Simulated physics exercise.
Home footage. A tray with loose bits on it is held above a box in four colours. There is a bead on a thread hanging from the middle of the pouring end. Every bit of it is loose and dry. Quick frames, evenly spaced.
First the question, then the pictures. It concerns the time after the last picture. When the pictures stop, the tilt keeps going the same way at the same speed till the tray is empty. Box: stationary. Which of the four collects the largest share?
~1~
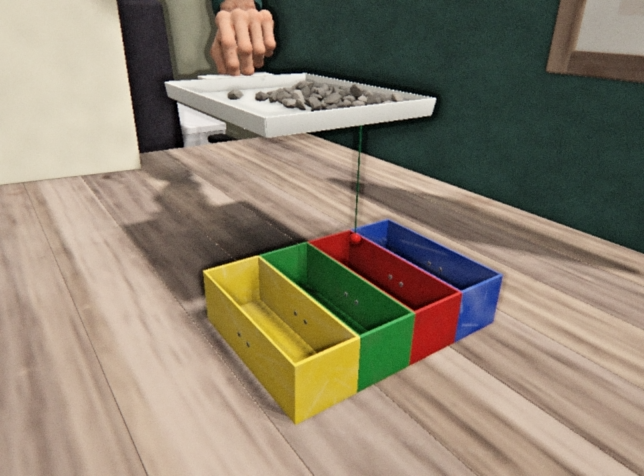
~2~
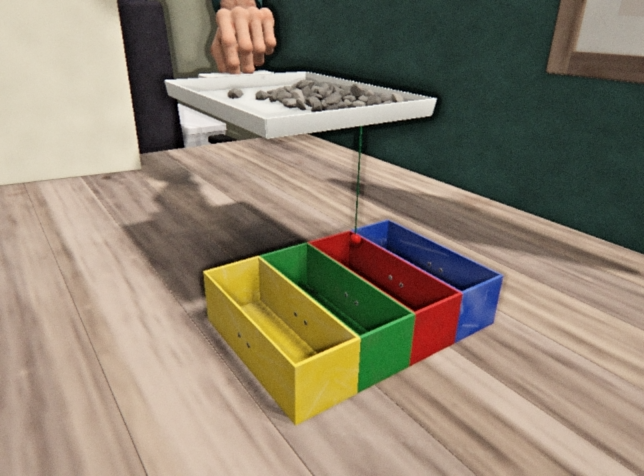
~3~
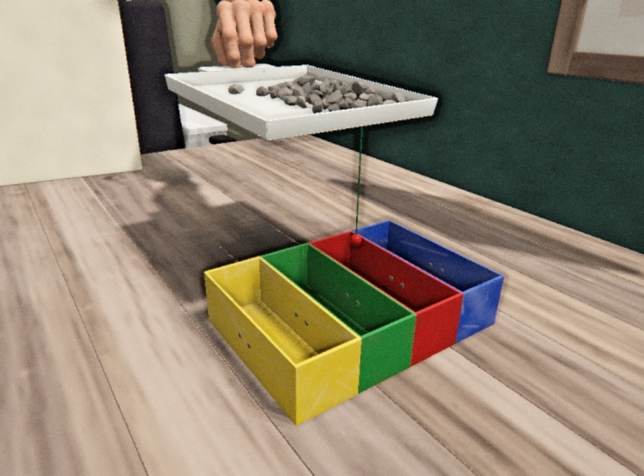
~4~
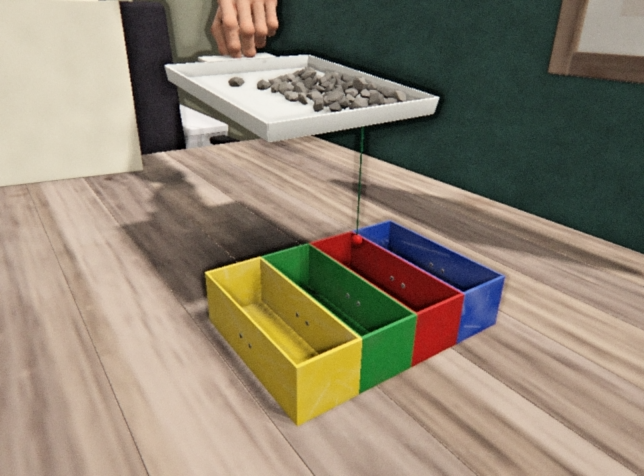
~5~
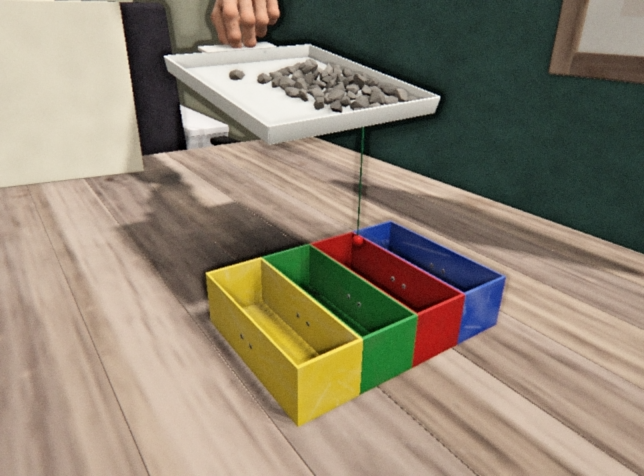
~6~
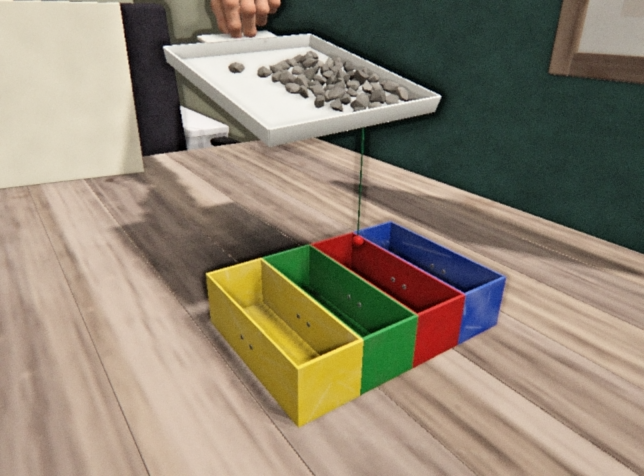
The green one.
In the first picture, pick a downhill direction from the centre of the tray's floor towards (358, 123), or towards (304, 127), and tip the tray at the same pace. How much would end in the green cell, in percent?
About 20 and 40 per cent.
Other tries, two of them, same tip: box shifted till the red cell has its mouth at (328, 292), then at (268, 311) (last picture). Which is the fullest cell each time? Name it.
In order: Red, the blue cell.
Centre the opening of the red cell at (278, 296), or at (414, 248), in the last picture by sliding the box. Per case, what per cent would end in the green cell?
0 % and 30 %.
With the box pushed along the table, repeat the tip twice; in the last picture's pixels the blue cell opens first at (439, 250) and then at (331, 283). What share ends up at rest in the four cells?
You'd get 100 per cent first and 70 per cent second.
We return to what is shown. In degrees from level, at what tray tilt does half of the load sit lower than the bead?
95° or so.
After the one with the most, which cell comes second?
Second position is held by red.
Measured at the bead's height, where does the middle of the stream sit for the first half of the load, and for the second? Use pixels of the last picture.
The early half goes through (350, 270), the late half through (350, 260).
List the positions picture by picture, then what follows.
Corners of the pouring end (266, 117) and (433, 98), level; middle of the load (327, 98), bits of gravel; bead on its thread (355, 239); yellow cell (327, 374); green cell (386, 347); red cell (436, 323); blue cell (479, 303), in the first frame.
Corners of the pouring end (267, 118) and (433, 99), level; middle of the load (327, 98), in the second frame.
Corners of the pouring end (268, 120) and (434, 98), tipped barely, lowest at the left corner; middle of the load (328, 95), in the third frame.
Corners of the pouring end (269, 122) and (436, 97), tipped a little, lowest at the left corner; middle of the load (329, 91), in the fourth frame.
Corners of the pouring end (270, 125) and (437, 96), tipped a little, lowest at the left corner; middle of the load (330, 86), in the fifth frame.
Corners of the pouring end (270, 128) and (438, 96), tipped a little, lowest at the left corner; middle of the load (331, 82); yellow cell (330, 377); green cell (389, 349); red cell (439, 326); blue cell (482, 305), in the sixth frame.
Just after the last frame, tray tipped steeply; every one on the tray.
A moment on, tray tipped right over; roughly a quarter on the tray; roughly a third in the green cell; roughly a quarter in the red cell; about a tenth in the yellow cell; about a tenth falling or outside the box.
Further on, tray tipped past a quarter turn; roughly half in the green cell; roughly a third in the red cell; roughly a quarter in the yellow cell; just a few in the blue cell; just a few falling or outside the box.
When it is over, tray tipped past a quarter turn; roughly half in the green cell; roughly a third in the red cell; roughly a quarter in the yellow cell; just a few in the blue cell; just a few outside the box.
